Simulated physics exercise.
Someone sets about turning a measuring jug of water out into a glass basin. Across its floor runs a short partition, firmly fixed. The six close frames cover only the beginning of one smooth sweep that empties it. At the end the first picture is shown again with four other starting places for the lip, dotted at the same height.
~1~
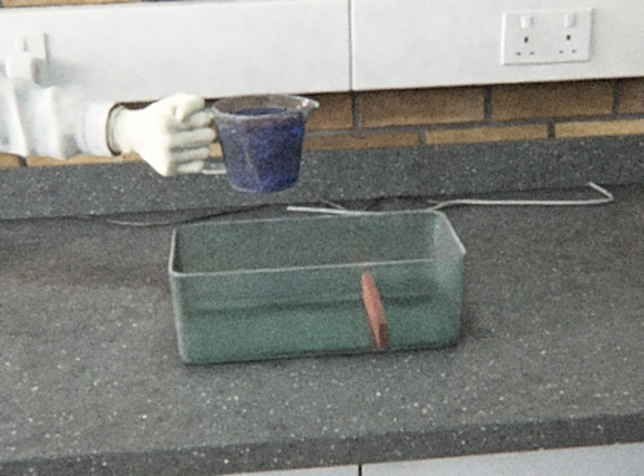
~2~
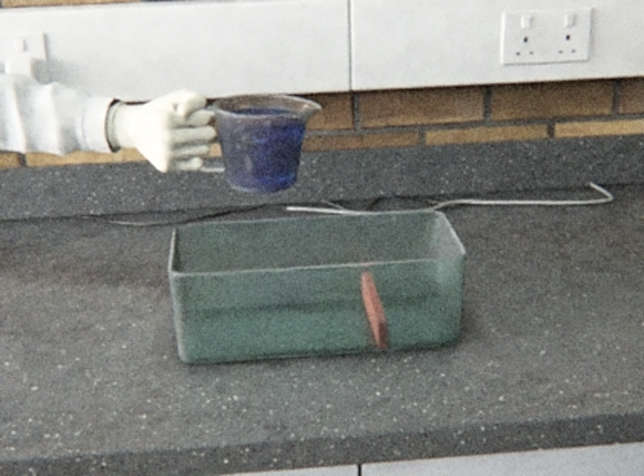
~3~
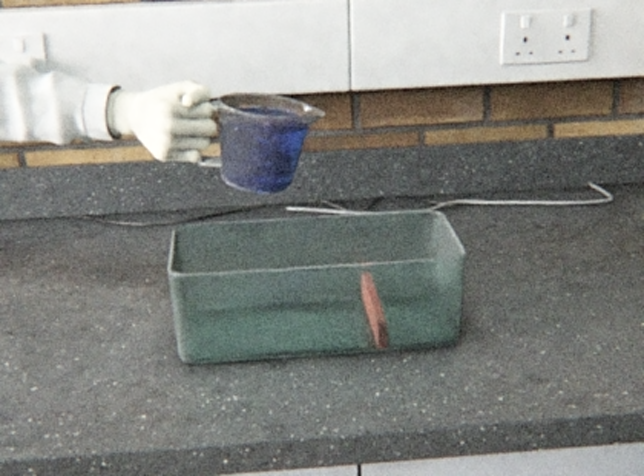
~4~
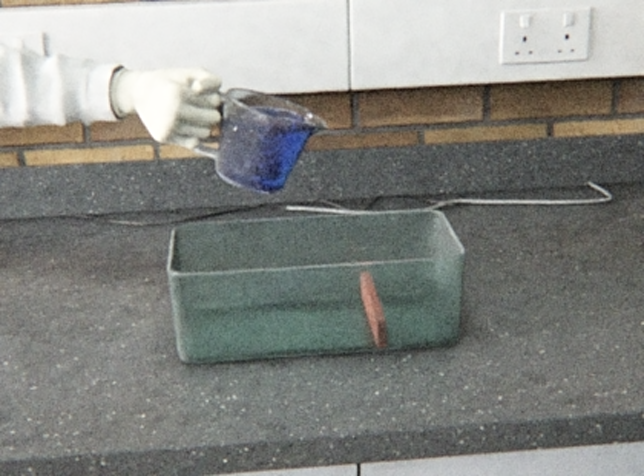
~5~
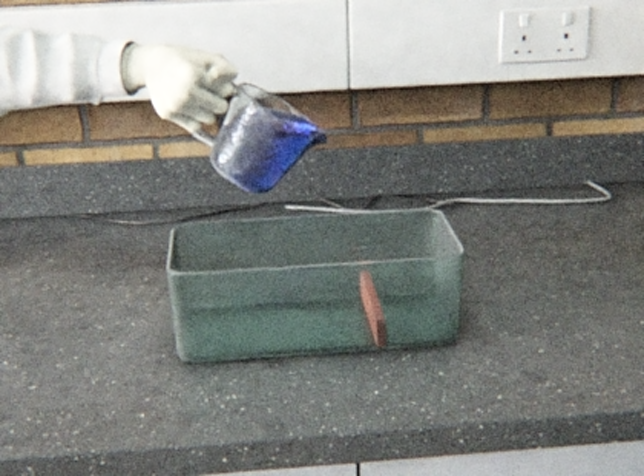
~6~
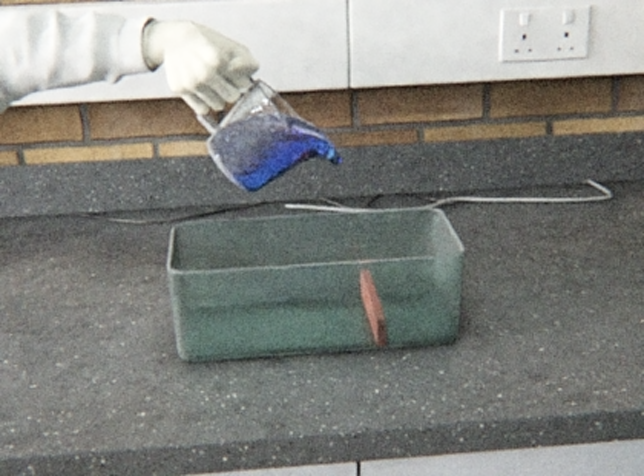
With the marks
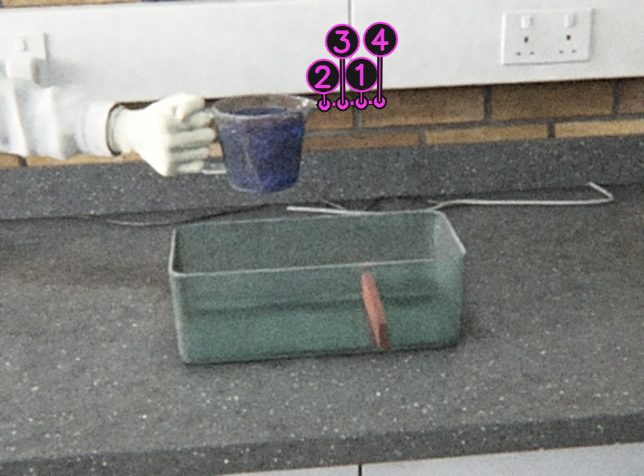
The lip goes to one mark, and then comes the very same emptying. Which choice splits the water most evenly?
The best spot is 3.
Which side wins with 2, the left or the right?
More ends on the left.
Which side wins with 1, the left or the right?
The right one.
On the marked copy, 1 at (361, 102); 2 at (324, 104); 3 at (342, 103); 4 at (379, 101).
Choosing 1, about 30 % ends left of the wall and 64 % right of it; 6 % is lost outside.
Choosing 2, about 72 % ends left of the wall and 25 % right of it; 3 % is lost outside.
Choosing 3, about 49 % ends left of the wall and 48 % right of it; 3 % is lost outside.
Choosing 4, about 28 % ends left of the wall and 69 % right of it; 3 % is lost outside.
